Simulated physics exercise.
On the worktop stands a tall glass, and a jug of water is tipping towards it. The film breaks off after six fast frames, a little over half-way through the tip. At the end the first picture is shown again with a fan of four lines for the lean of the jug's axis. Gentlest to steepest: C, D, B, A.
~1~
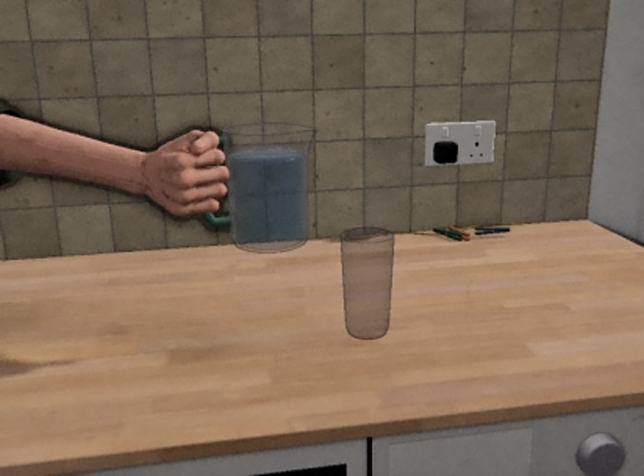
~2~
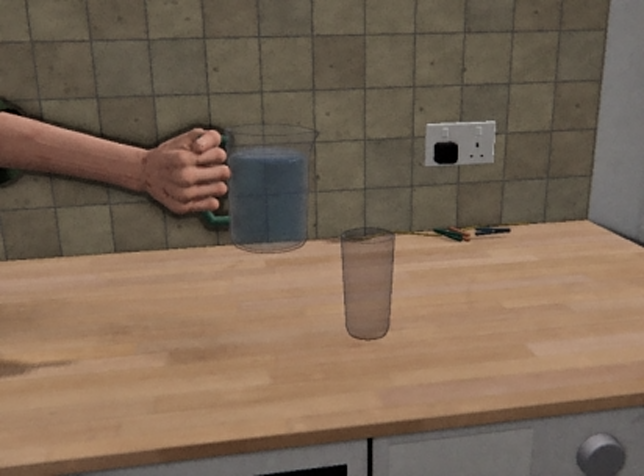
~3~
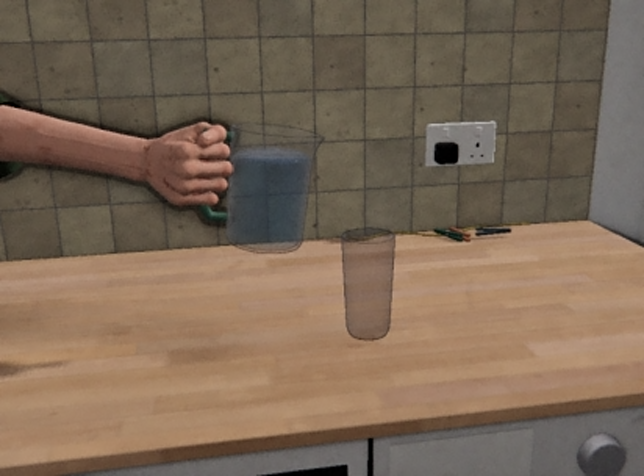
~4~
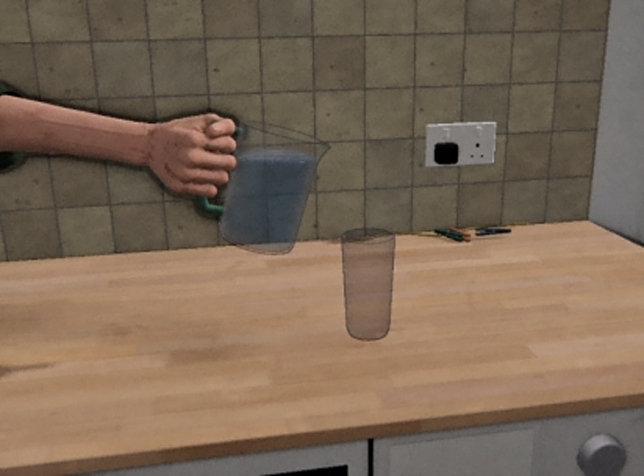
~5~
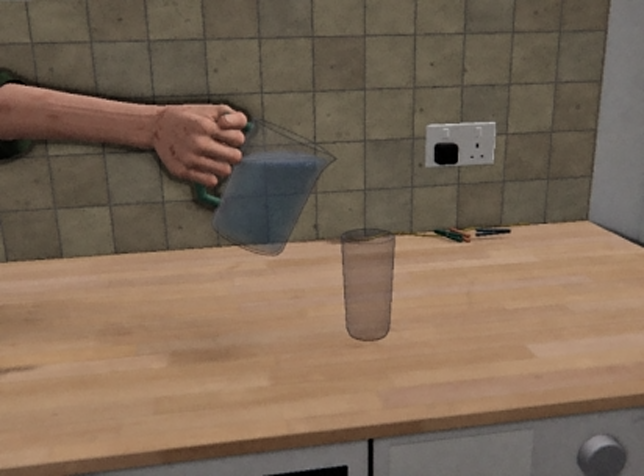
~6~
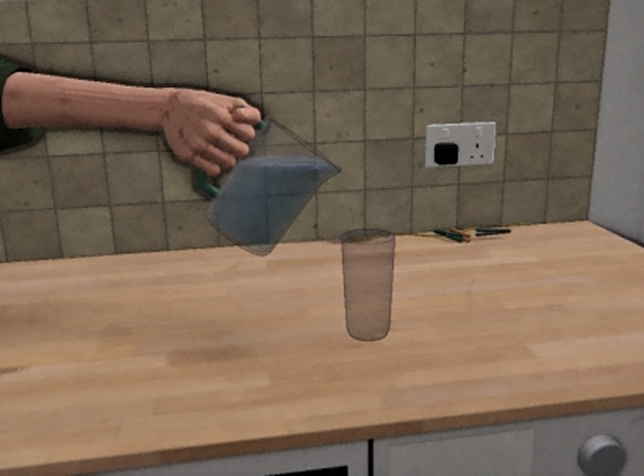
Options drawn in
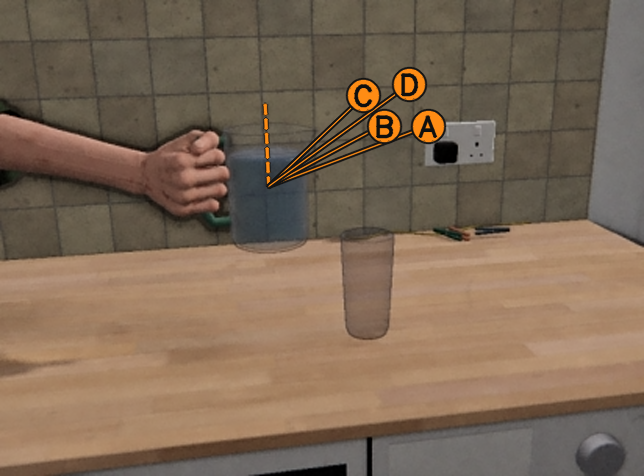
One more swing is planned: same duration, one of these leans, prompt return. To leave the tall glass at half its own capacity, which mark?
D beats the others.
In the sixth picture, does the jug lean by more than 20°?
Yes.
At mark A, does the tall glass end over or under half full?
Over half.
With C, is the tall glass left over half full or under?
Under half.
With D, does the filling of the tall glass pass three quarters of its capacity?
No.
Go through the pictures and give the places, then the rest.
Upright, lip at (316, 129); rim of the tall glass round (367, 234); nothing has left yet.
Upright, lip at (318, 131); nothing has left yet.
Tipped about 7°, lip at (323, 137); nothing has left yet.
Tipped about 16°, lip at (330, 146); nothing has left yet.
Tipped about 26°, lip at (336, 157); nothing has left yet.
Tipped about 37°, lip at (340, 171); nothing has left yet.
On the marked copy, A at (412, 131); B at (367, 132); C at (351, 107); D at (395, 94).
Choosing A, the tall glass ends with about 90 % of what it can hold; 4 % of the water is spilt.
Choosing B, the tall glass ends with about 70 % of what it can hold.
Choosing C, the tall glass ends with about 28 % of what it can hold.
Choosing D, the tall glass ends with about 46 % of what it can hold.
